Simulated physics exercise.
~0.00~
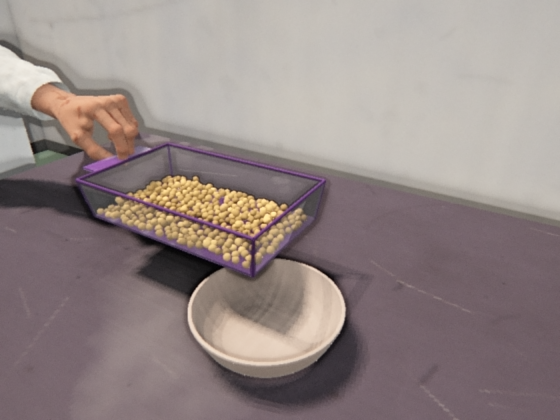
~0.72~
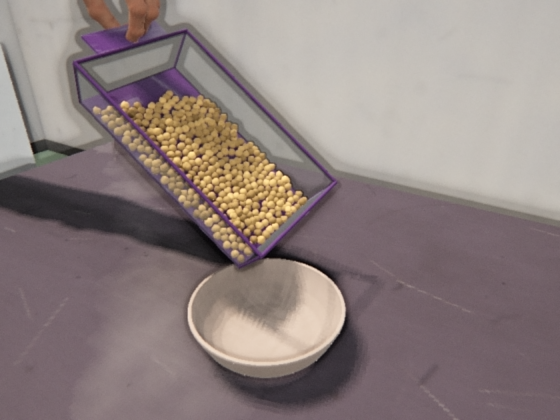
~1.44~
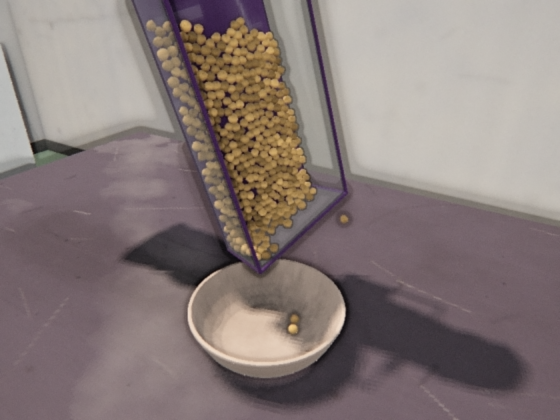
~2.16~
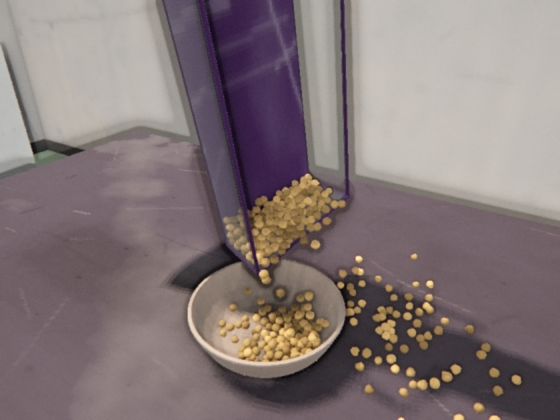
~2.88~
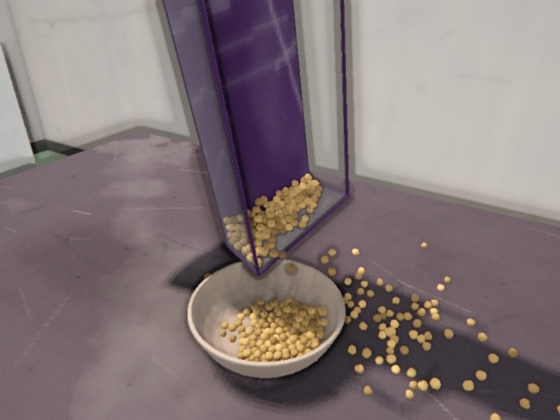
We see a hand tip a clear, purple-edged tray of chickpeas until it stands upright above a pale bowl on a purplish table; chickpeas pour out, some filling part of the bowl, others scattering to its right, while a good number stay in the tray.
